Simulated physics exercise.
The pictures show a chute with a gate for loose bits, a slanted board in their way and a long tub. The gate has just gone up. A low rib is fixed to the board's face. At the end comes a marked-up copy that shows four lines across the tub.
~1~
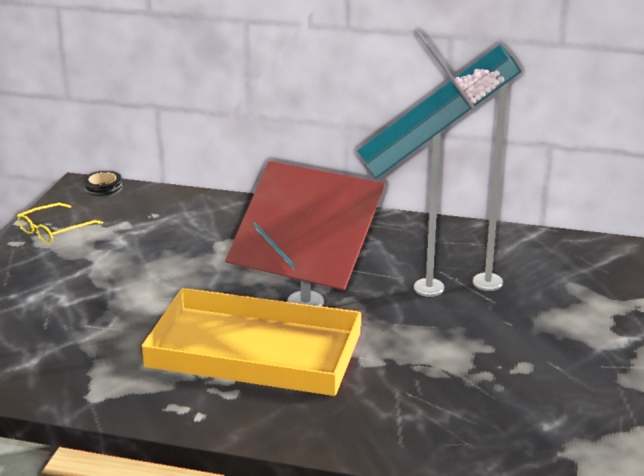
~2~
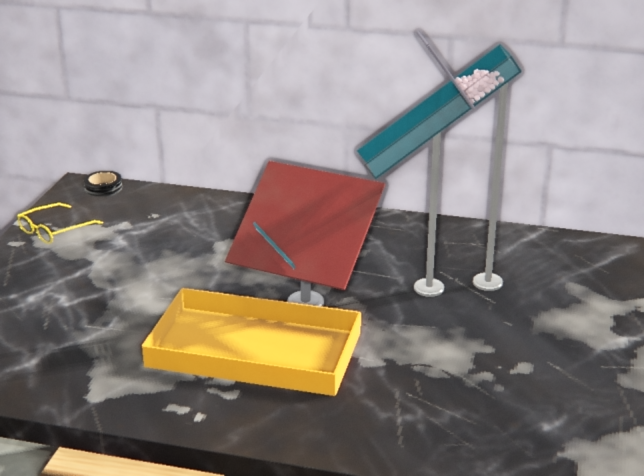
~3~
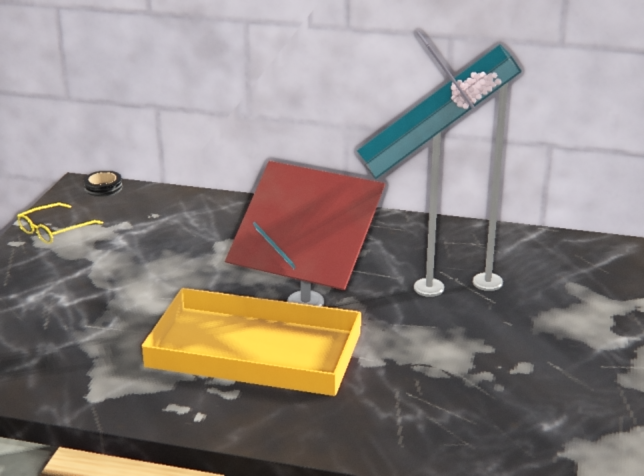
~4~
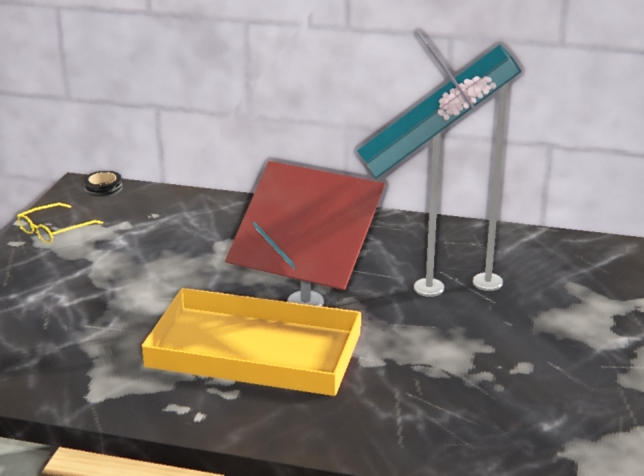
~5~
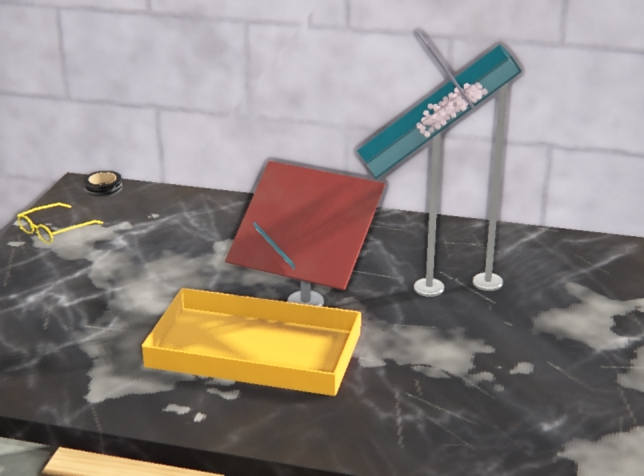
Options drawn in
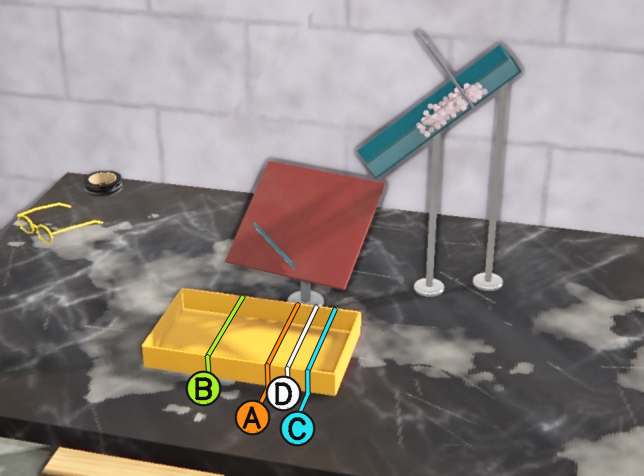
Small pale pink beads slide a short way down and to the left along a sloping teal chute, spreading out as they pass a raised gate, while the tilted red board and the empty yellow tub below stay still.
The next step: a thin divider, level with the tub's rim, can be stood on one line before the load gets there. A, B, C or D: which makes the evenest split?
D.
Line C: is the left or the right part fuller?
Left.
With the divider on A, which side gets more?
Right.
On the marked copy, line A crosses the front rim at (267, 364); line B crosses the front rim at (207, 355); line C crosses the front rim at (307, 370); line D crosses the front rim at (287, 367).
With A, of what is caught, about a quarter on the left of the divider, most on the right.
With B, of what is caught, a small part on the left of the divider, most on the right.
With C, of what is caught, nearly all on the left of the divider, a stray few on the right.
With D, of what is caught, about half on the left of the divider, about half on the right.
